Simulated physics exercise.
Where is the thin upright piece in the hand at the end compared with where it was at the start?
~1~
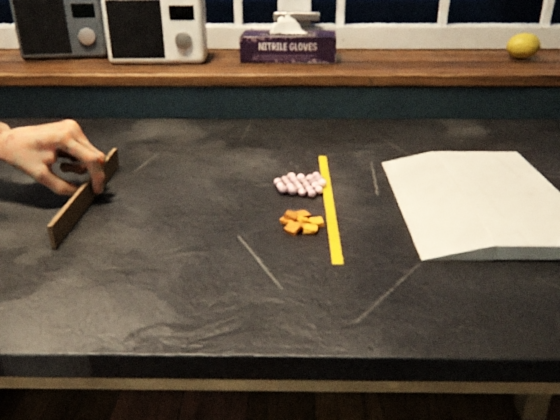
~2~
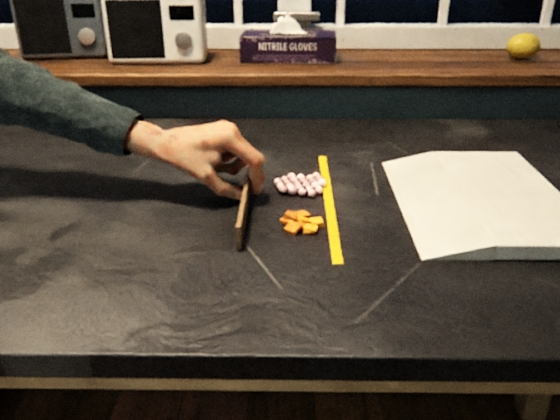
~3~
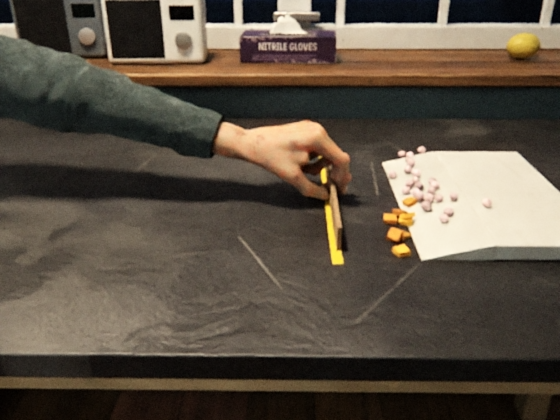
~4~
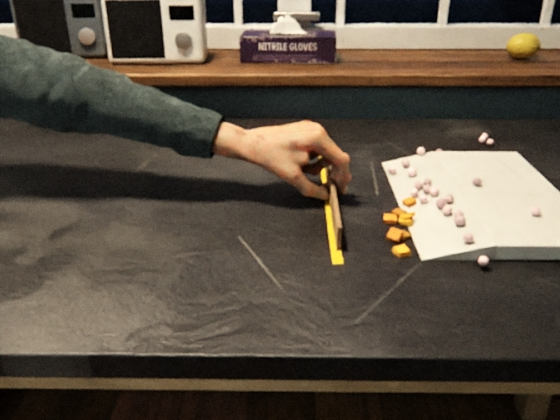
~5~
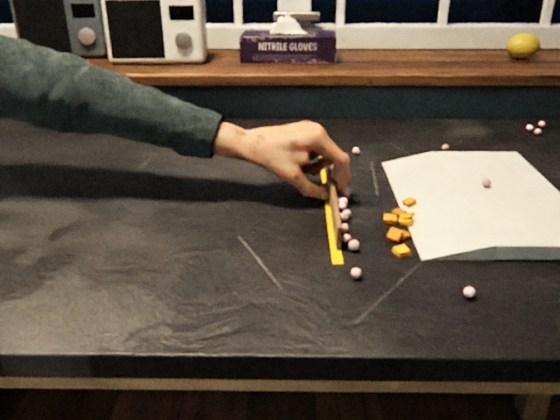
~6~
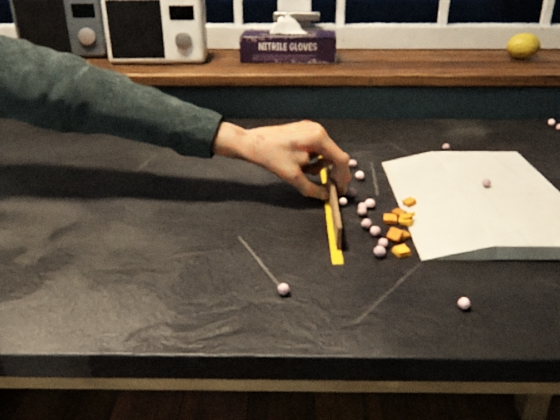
It starts near the left side of the dark tabletop, well away from the pink and orange pieces. By the end it has moved right and stands at the yellow tape, just before the white ramp.
